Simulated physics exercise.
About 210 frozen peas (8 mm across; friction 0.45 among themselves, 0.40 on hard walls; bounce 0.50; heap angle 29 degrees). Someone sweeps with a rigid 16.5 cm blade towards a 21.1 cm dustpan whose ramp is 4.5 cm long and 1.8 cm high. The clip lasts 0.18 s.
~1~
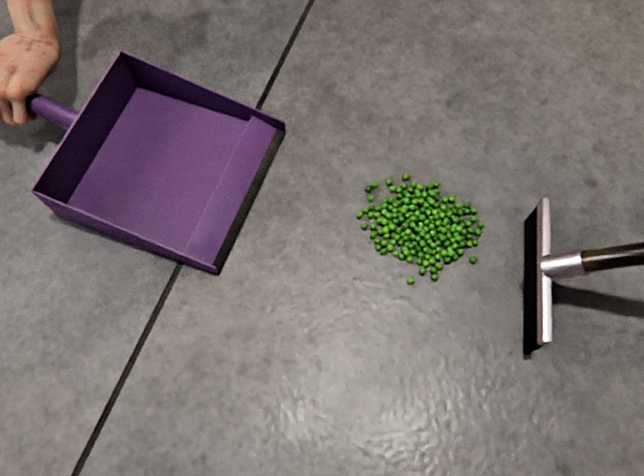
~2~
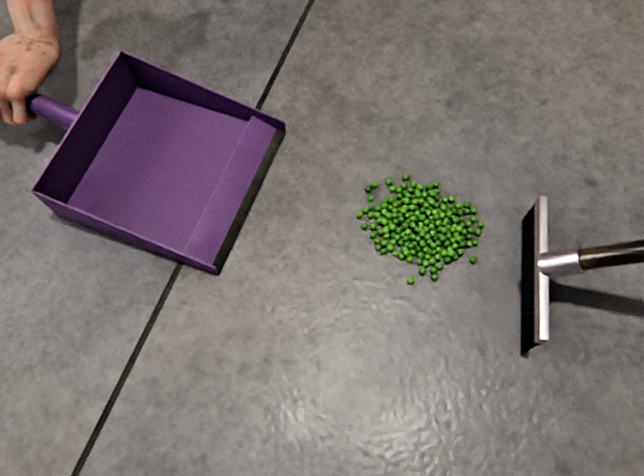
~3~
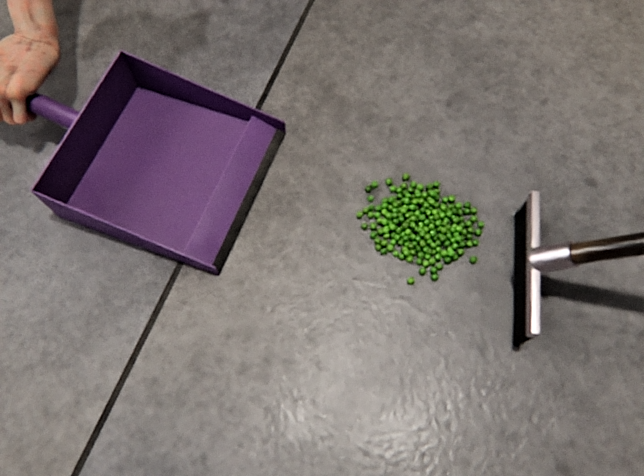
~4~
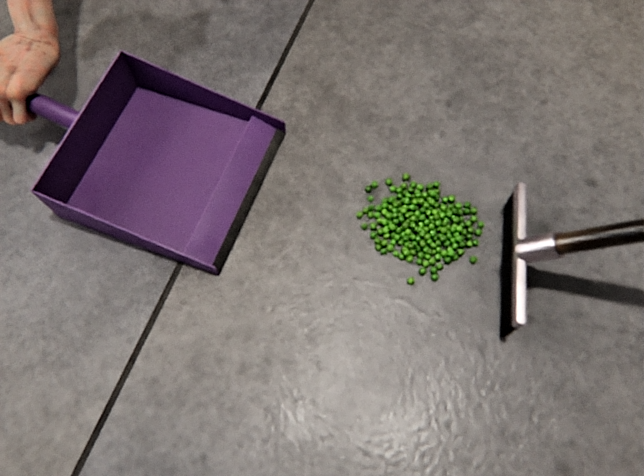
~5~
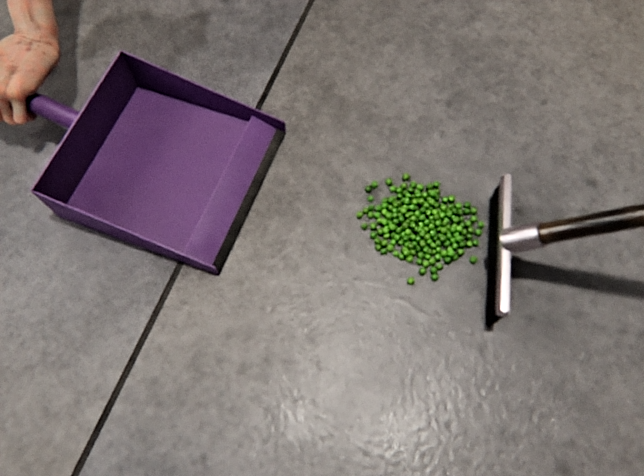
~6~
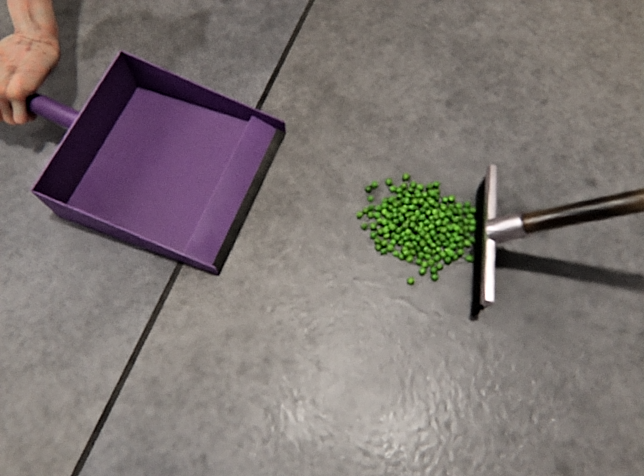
A rigid blade on a dark handle slides left across a grey tiled floor until it touches the right edge of a loose pile of green peas, while a hand at the left keeps a purple dustpan still.
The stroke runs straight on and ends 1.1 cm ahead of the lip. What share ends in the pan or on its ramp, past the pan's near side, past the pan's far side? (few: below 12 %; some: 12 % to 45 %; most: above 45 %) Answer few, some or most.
Pan few, near side few, far side some.
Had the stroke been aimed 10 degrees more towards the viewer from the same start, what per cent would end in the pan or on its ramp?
Then about 20 per cent.
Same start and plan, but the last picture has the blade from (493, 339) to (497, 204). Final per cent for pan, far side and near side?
Pan 15, far 0, near 10.
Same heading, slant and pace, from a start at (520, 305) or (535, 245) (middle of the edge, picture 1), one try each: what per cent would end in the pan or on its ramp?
Some 15 and 0 per cent.
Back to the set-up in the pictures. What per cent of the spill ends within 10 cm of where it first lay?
About 0 per cent.
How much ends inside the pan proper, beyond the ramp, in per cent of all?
Some 0 per cent.
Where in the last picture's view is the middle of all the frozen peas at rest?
Around (275, 179).
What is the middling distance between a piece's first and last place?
About 18 cm.
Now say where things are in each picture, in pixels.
Blade from (543, 341) to (543, 205), moved 0.0 cm, 0 of the pieces shifted so far; middle of the pieces at (421, 225); pan at (162, 168), in the first frame.
Blade from (541, 339) to (540, 203), moved 0.3 cm, 0 of the pieces shifted so far; middle of the pieces at (421, 225), in the second frame.
Blade from (532, 333) to (532, 199), moved 1.3 cm, 0 of the pieces shifted so far; middle of the pieces at (421, 225), in the third frame.
Blade from (518, 323) to (519, 190), moved 3.1 cm, 0 of the pieces shifted so far; middle of the pieces at (421, 225), in the fourth frame.
Blade from (502, 312) to (505, 181), moved 5.0 cm, 0 of the pieces shifted so far; middle of the pieces at (421, 225), in the fifth frame.
Blade from (487, 301) to (491, 172), moved 6.9 cm, 9 of the pieces shifted so far; middle of the pieces at (421, 225); pan at (162, 168), in the sixth frame.
Then, 0.23 s after the last picture, middle of the blade 16 cm from the lip; 0 % over the lip, far side 10 %, near side 0 %.
Then, 0.39 s after the last picture, middle of the blade 7 cm from the lip; 0 % over the lip, far side 15 %, near side 0 %.
Then, 0.68 s after the last picture, middle of the blade 3 cm from the lip; 5 % over the lip, far side 20 %, near side 0 %.
In the end, pan 5 %, near side 0 %, far side 20 %, in front of the lip or behind the blade 70 %.
